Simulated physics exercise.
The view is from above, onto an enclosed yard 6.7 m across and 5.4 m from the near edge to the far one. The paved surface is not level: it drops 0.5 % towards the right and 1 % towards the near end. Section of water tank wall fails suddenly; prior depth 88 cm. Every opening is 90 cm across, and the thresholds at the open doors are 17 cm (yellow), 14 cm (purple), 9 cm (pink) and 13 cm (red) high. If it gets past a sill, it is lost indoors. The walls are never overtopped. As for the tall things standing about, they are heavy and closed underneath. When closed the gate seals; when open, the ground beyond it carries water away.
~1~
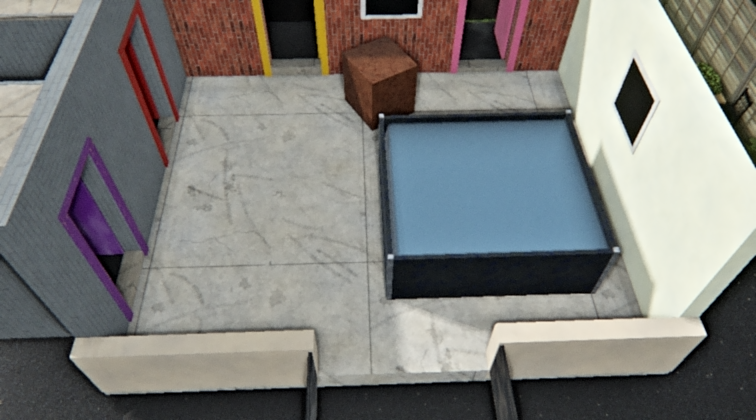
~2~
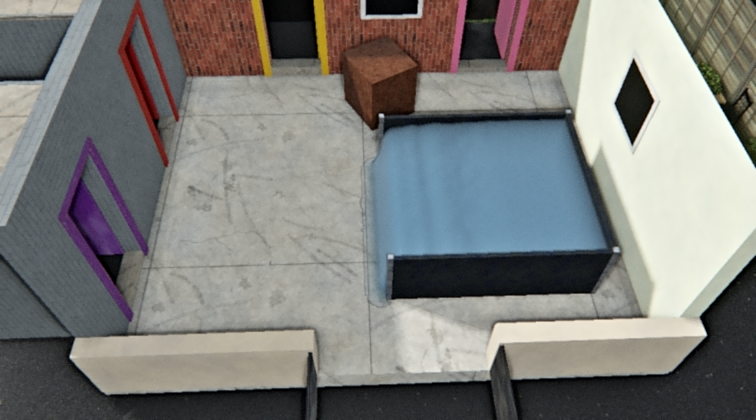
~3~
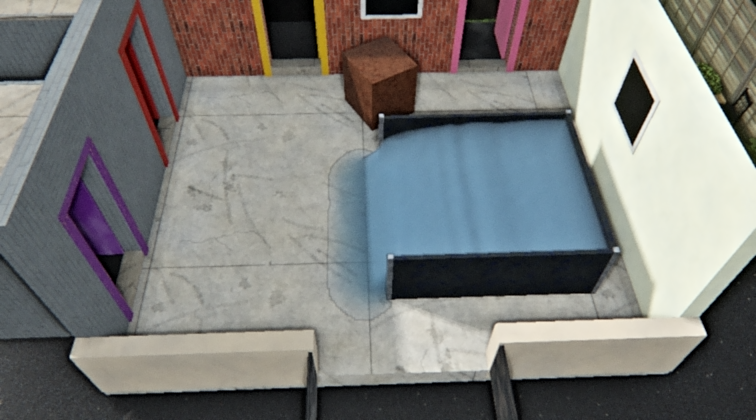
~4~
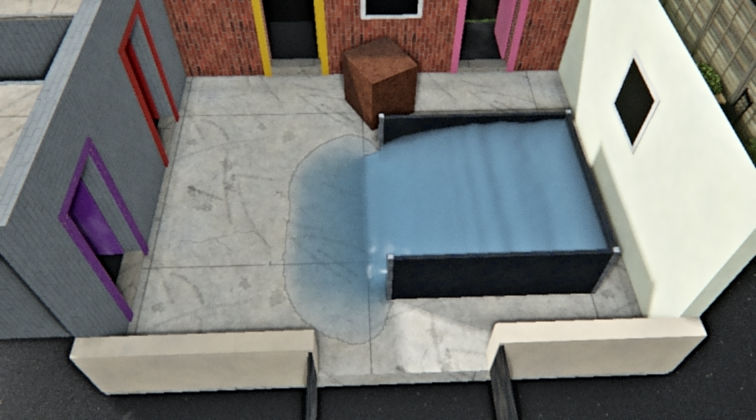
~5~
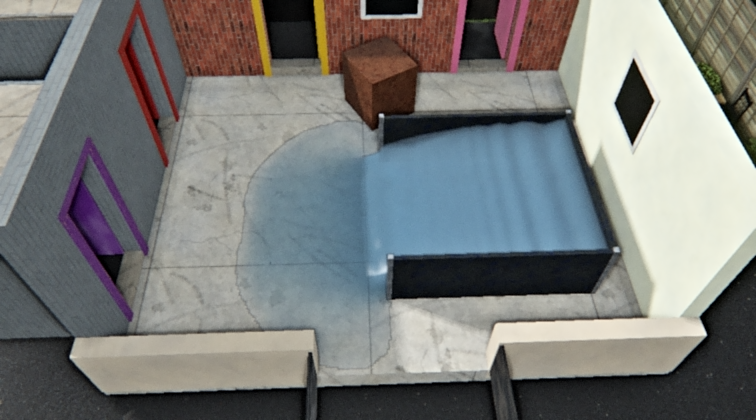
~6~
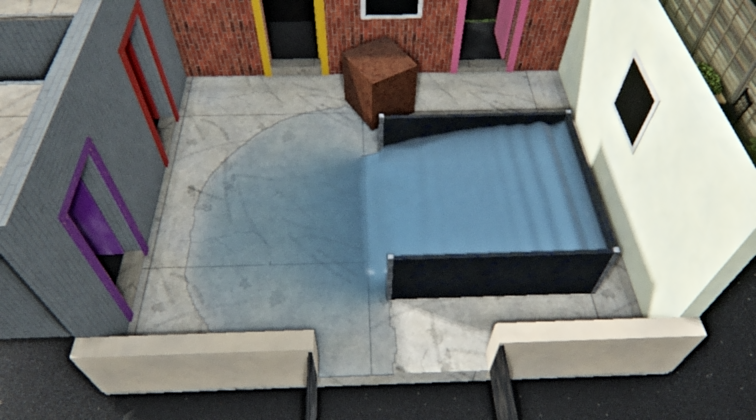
Blue water bursts through the left side of a dark-walled tank in a paved yard, then spreads across the concrete in a widening rounded sheet toward the purple doorway and the near edge, while the water inside slopes down and ripples.
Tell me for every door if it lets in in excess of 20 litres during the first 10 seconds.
Yellow door: Above the cap; purple door: Above the cap; pink door: Below the cap; red door: Above the cap.
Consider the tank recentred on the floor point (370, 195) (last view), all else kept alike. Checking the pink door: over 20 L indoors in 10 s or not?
Pink: Too much.
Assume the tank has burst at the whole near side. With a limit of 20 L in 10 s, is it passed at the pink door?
Measured against that limit, the pink door goes beyond it.
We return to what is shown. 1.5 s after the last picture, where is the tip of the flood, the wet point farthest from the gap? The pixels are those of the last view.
I'd put it close to (186, 83).
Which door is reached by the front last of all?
Pink.
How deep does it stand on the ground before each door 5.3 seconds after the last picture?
In centimetres - yellow: 26, purple: 15, pink: 4, red: 19.
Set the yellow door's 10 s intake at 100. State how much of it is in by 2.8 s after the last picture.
Roughly 0 percent is in by then.
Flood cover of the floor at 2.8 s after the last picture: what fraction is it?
Covered: Roughly 60 per cent.
Then, 0.7 s after the last picture water covers 55 % of the floor and is deepest (50 cm) near (166, 222); yellow door 2 cm at the sill, 0 L in, purple door 35 cm at the sill, 76 L in, pink door not reached, red door 26 cm at the sill, 8 L in.
Then, 1.5 s after the last picture water covers 60 % of the floor and is deepest (57 cm) near (151, 363); yellow door 6 cm at the sill, 0 L in, purple door 51 cm at the sill, 268 L in, pink door not reached, red door 33 cm at the sill, 71 L in.
Then, 2.8 s after the last picture water covers 60 % of the floor and is deepest (39 cm) near (186, 83); yellow door 17 cm at the sill, 1 L in, purple door 35 cm at the sill, 563 L in, pink door not reached, red door 29 cm at the sill, 178 L in.
Then, 5.3 s after the last picture water covers 95 % of the floor and is deepest (32 cm) near (360, 87); yellow door 26 cm at the sill, 14 L in, purple door 15 cm at the sill, 658 L in, pink door 4 cm at the sill, 0 L in, red door 19 cm at the sill, 279 L in.
Then, 9.3 s after the last picture water covers 95 % of the floor and is deepest (20 cm) near (124, 350); yellow door 9 cm at the sill, 41 L in, purple door 12 cm at the sill, 664 L in, pink door 8 cm at the sill, 1 L in, red door 10 cm at the sill, 301 L in.
